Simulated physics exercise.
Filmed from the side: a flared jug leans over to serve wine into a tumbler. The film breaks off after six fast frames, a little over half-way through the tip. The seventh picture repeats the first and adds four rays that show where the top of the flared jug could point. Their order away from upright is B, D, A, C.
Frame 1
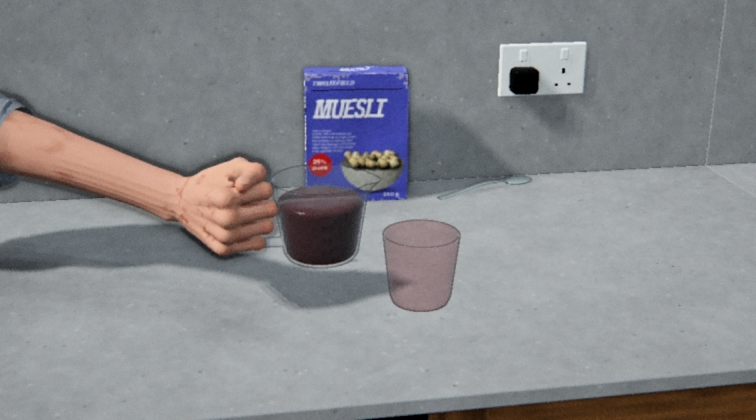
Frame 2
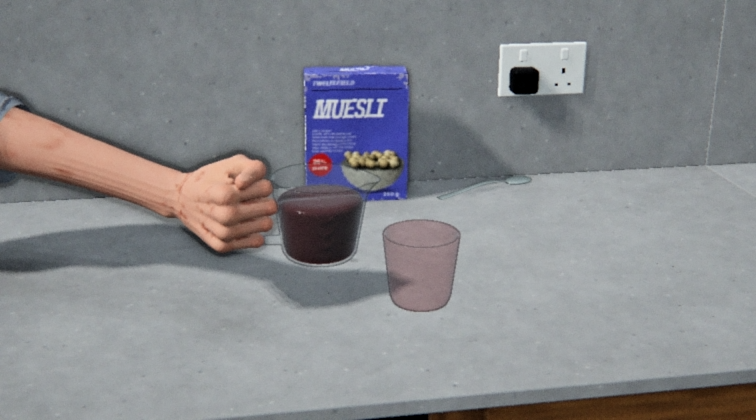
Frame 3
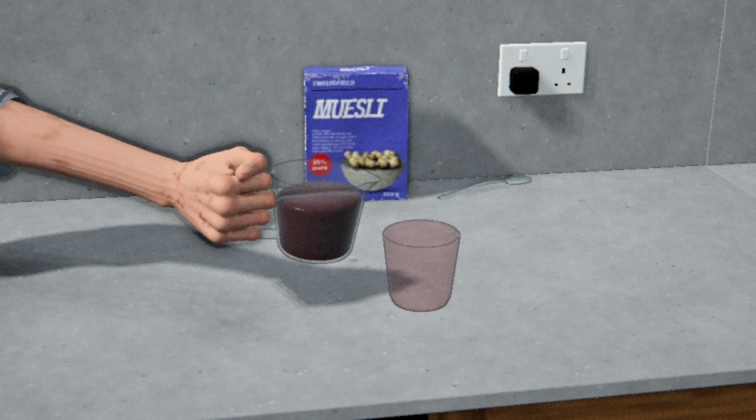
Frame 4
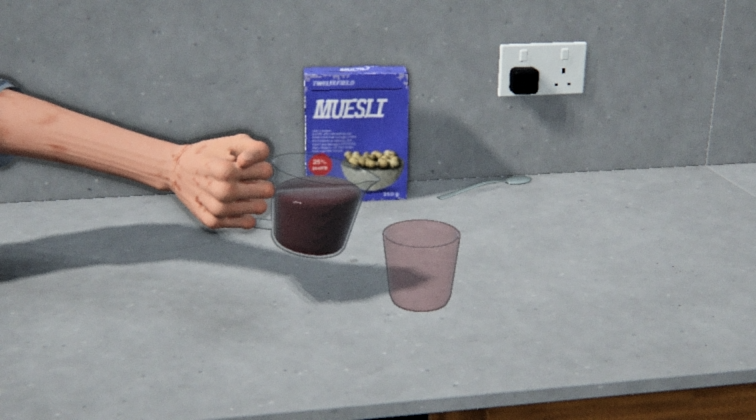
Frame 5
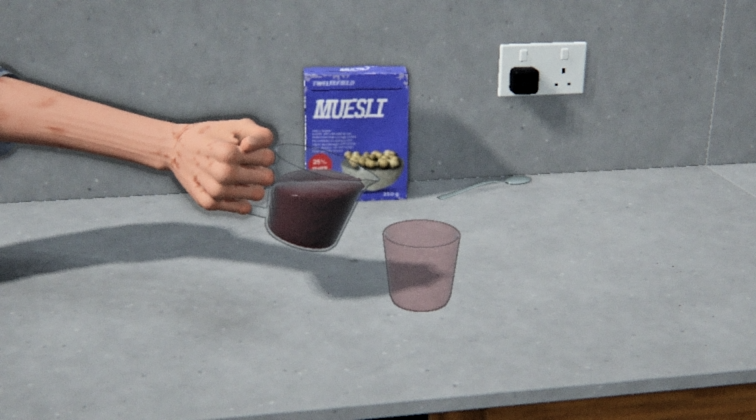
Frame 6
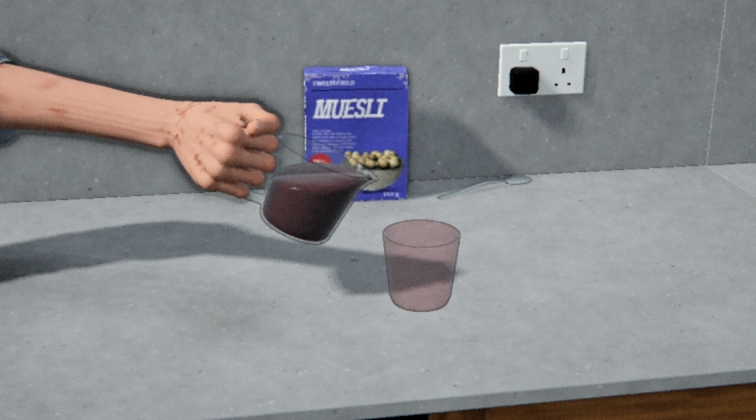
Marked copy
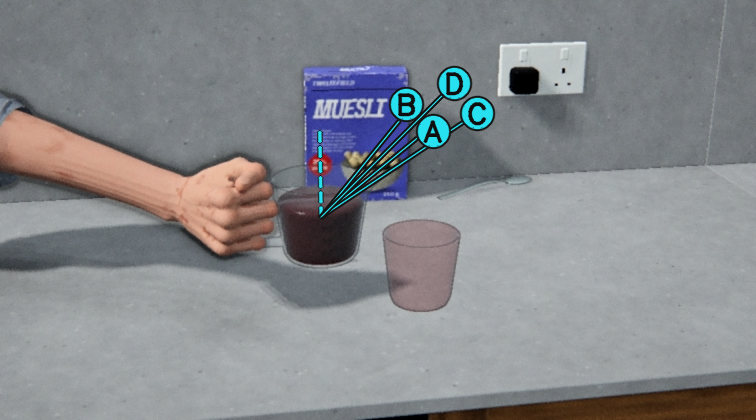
At the start, a hand at the left holds a clear jug of dark red wine upright beside an empty pinkish tumbler on a grey counter, with a muesli box behind. The hand then lifts the jug slightly and gradually tilts it rightward toward the tumbler, the wine still all inside the jug.
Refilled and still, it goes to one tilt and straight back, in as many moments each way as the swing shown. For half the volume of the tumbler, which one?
The best line is A.
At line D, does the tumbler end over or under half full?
Under.
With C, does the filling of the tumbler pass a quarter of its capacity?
Yes.
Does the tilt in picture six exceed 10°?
Yes, it does.
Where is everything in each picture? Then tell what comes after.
Upright, lip at (379, 178); rim of the tumbler round (422, 233); nothing has left yet.
Upright, lip at (379, 178); nothing has left yet.
Tipped about 5°, lip at (379, 178); nothing has left yet.
Tipped about 10°, lip at (379, 178); nothing has left yet.
Tipped about 17°, lip at (378, 178); nothing has left yet.
Tipped about 24°, lip at (378, 178); nothing has left yet.
On the marked copy, A at (416, 138); B at (399, 121); C at (463, 122); D at (442, 95).
If A is chosen, the tumbler ends with about 50 % of what it can hold.
If B is chosen, the tumbler ends with about 24 % of what it can hold.
If C is chosen, the tumbler ends with about 64 % of what it can hold.
If D is chosen, the tumbler ends with about 35 % of what it can hold.
